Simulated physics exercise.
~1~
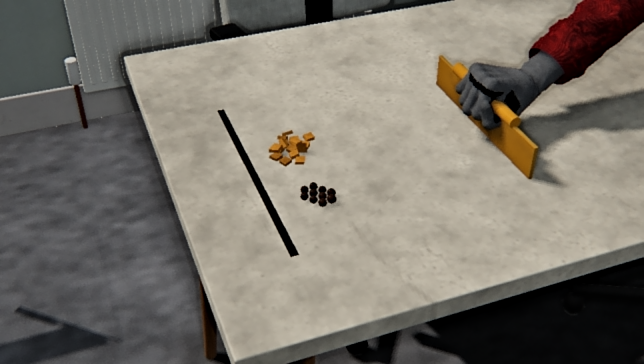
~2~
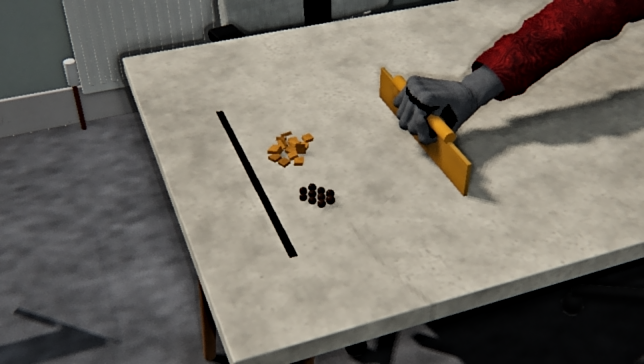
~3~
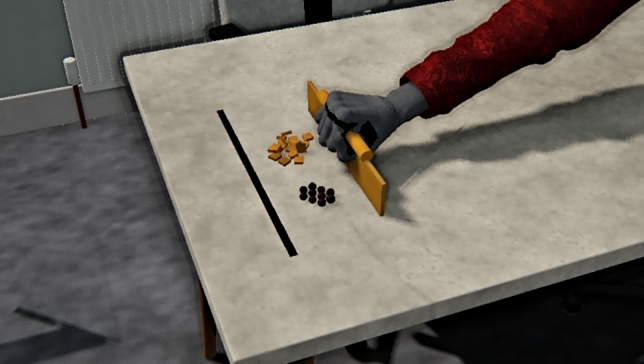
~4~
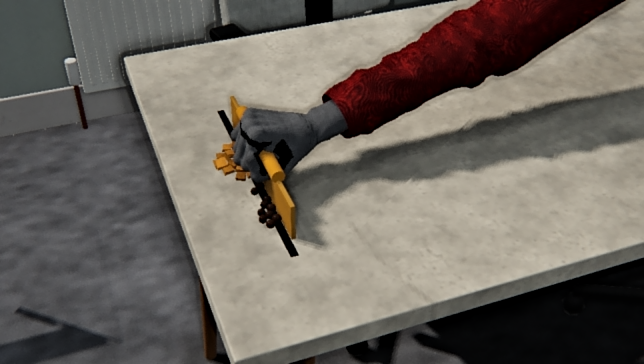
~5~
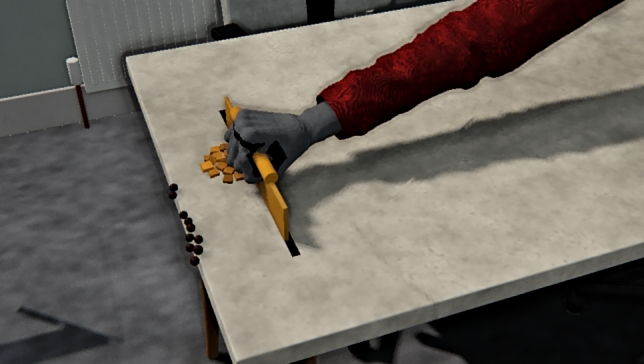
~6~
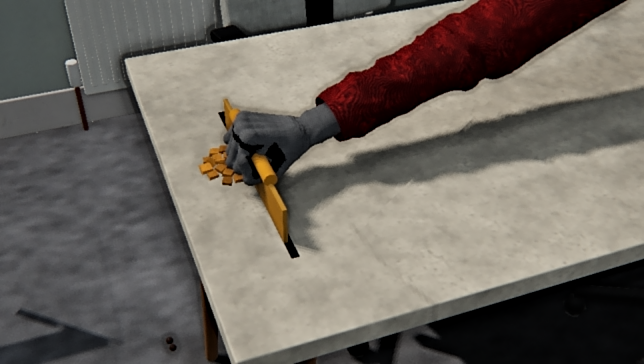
To begin with, a gray-gloved hand in a red sleeve holds an orange scraper upright on a pale table, to the right of a small heap of orange pieces and a cluster of dark balls. The hand slides the scraper left, towards the two lots and a strip of black tape. It reaches them and pushes both beyond the tape, then stops at the strip. The dark balls, nearer the viewer, keep rolling left to the table's edge and drop off towards the floor. The orange pieces stay on the table, resting just beyond the still scraper.
